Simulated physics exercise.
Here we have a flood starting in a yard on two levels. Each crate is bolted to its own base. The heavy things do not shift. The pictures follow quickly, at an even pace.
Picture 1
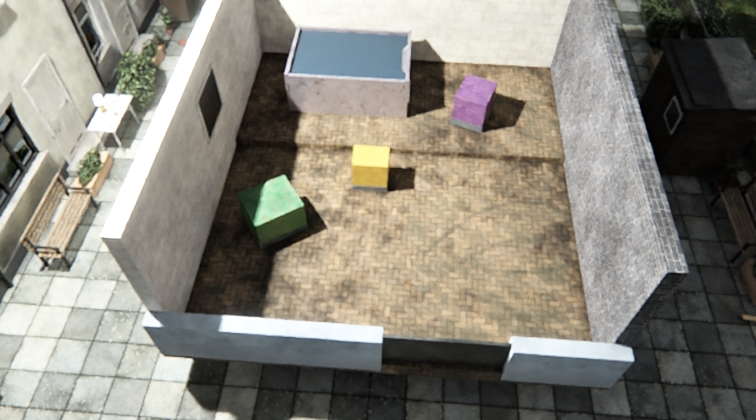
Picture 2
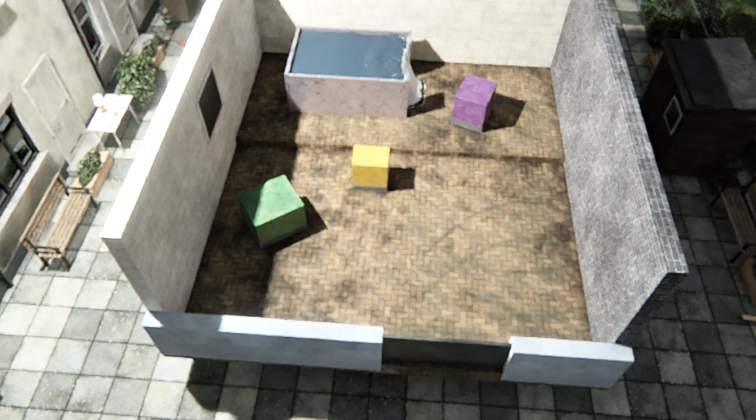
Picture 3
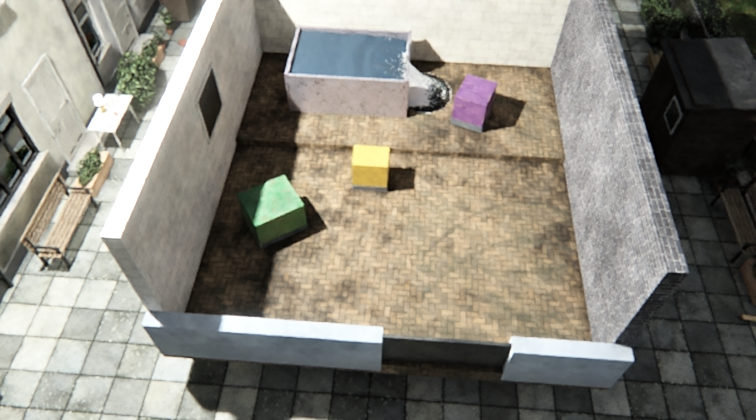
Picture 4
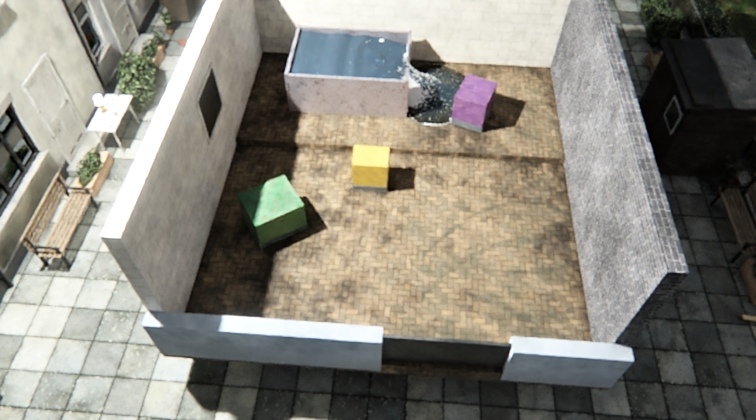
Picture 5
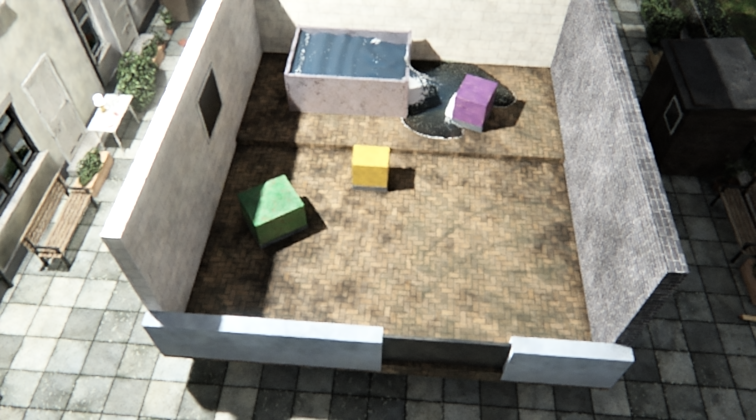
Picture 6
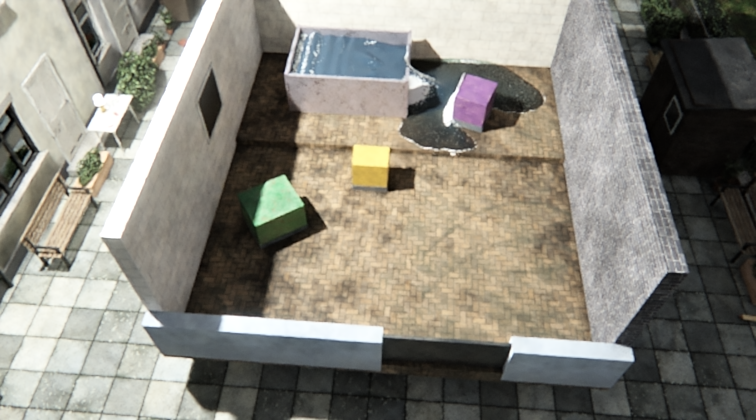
To begin with, still water fills an open tank at the back of a walled, brick-paved yard with green, yellow and purple blocks. Water then pours from the tank's right side, reaches the purple block and spreads around it in a dark, widening pool, while the blocks stay put.
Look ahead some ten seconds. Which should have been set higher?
The green crate is wetted; the yellow crate escapes dry; the purple crate is wetted.
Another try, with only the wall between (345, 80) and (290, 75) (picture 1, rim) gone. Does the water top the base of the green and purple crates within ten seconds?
My reading: Green is topped; purple is spared.
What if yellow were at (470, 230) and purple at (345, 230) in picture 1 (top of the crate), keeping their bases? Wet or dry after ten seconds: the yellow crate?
In short: Yellow crate gets wet.
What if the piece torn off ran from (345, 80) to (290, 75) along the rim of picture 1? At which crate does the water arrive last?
It is the purple crate.
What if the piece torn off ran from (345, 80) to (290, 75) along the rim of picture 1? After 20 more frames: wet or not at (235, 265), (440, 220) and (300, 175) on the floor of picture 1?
As listed: Wet, free of water, covered.
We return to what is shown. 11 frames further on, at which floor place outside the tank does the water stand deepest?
At about (550, 76).
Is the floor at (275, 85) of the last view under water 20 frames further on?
There: Not flooded.
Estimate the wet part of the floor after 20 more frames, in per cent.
Roughly 60 per cent.
A moment on, water covers 20 % of the floor; the green crate not reached, the yellow crate not reached, the purple crate water round its plinth.
Next, water covers 35 % of the floor; the green crate not reached, the yellow crate water round its plinth, the purple crate water round its plinth.
Then, water covers 60 % of the floor; the green crate not reached, the yellow crate water round its plinth, the purple crate water round its plinth.
Later, water covers 75 % of the floor; the green crate water round its plinth, the yellow crate water round its plinth, the purple crate water round its plinth.
In the end, water covers 90 % of the floor; the green crate was topped, the yellow crate stayed above the water, the purple crate was topped.
